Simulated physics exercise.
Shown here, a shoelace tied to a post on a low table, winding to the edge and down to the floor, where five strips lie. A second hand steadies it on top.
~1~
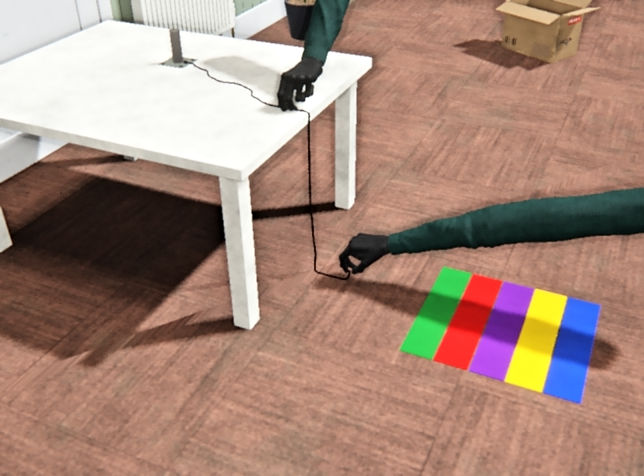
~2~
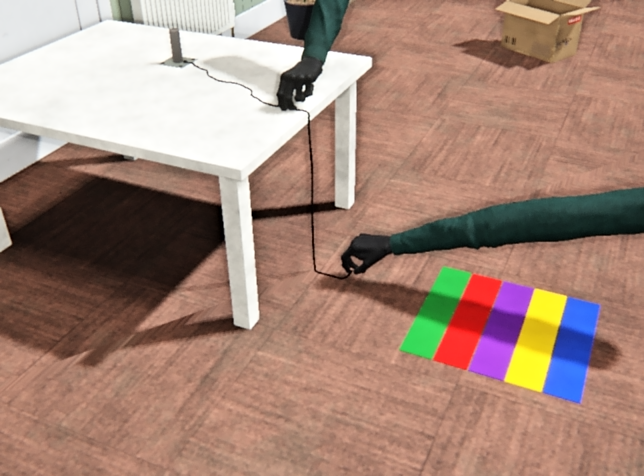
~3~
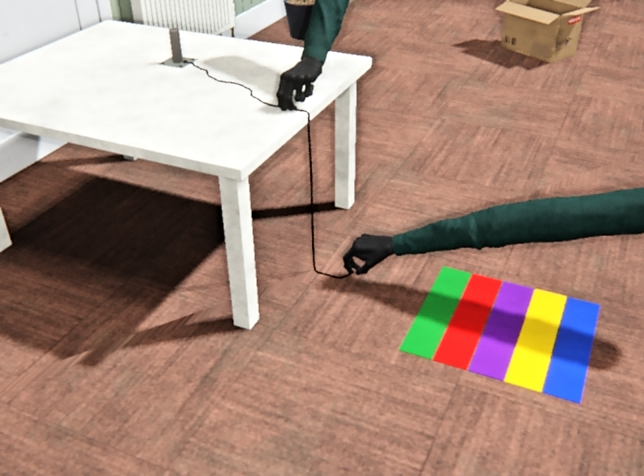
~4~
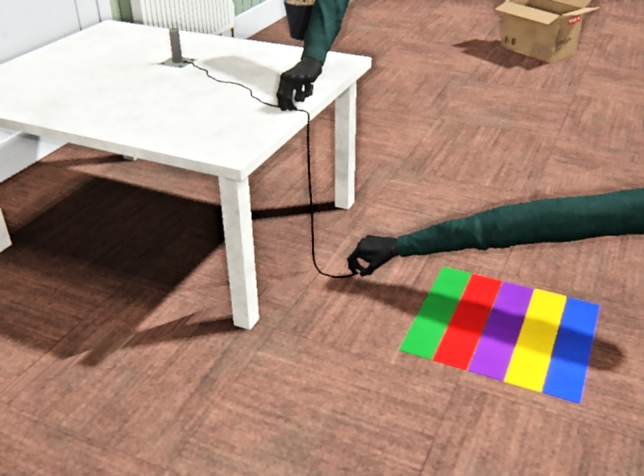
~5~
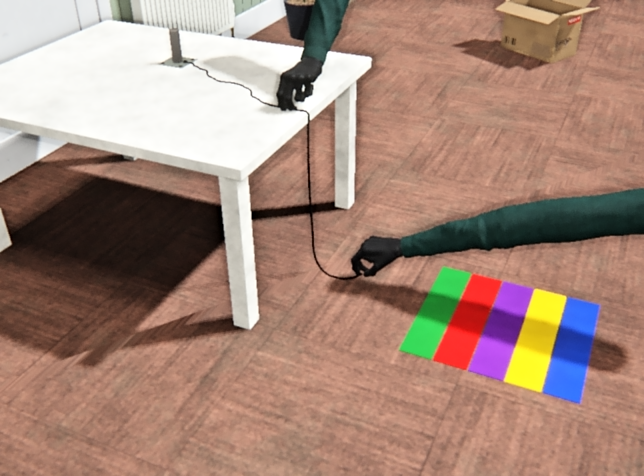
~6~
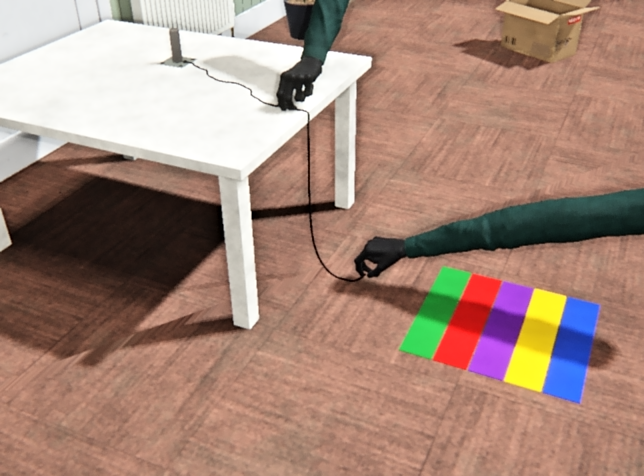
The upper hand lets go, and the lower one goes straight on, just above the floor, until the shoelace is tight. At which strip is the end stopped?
The red one.
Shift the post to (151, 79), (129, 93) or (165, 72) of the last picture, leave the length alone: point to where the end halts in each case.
In that order: (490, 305), (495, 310) and (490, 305).
Soon after, end near (417, 288); short of the strips.
After that, end near (453, 297); over green.
At the stop, end near (474, 303); over red. It halts on the red strip.
